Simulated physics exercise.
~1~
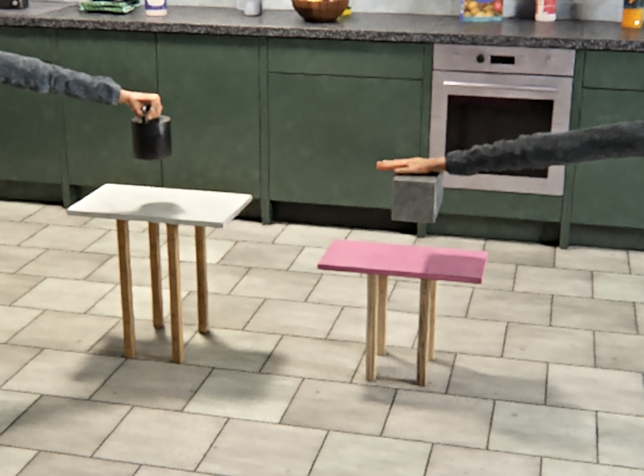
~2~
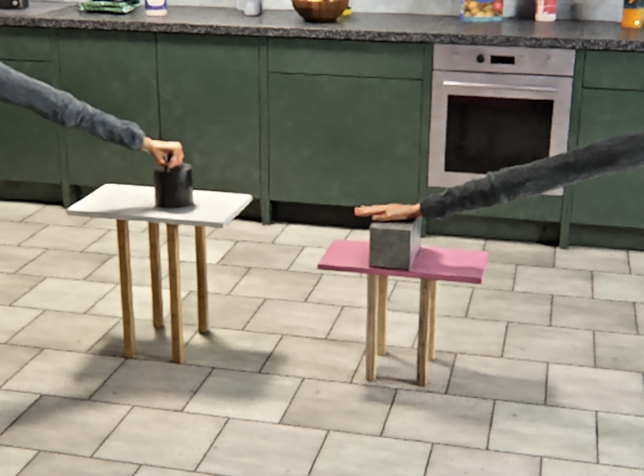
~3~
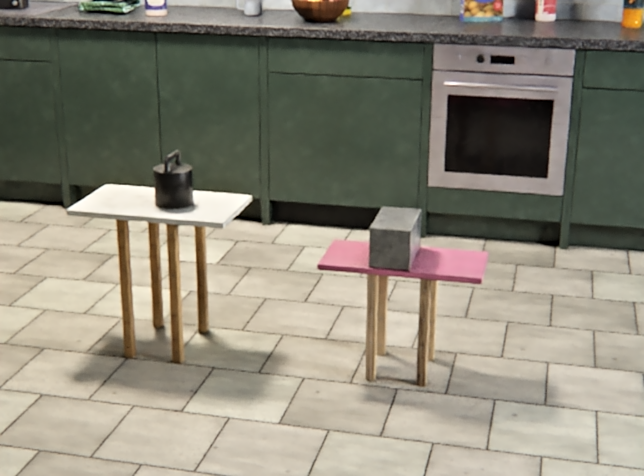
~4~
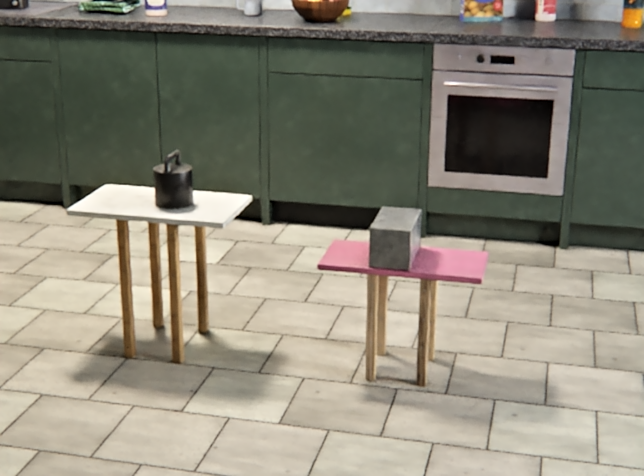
Two hands set a dark cylinder and a gray block on small tables, which stay standing.
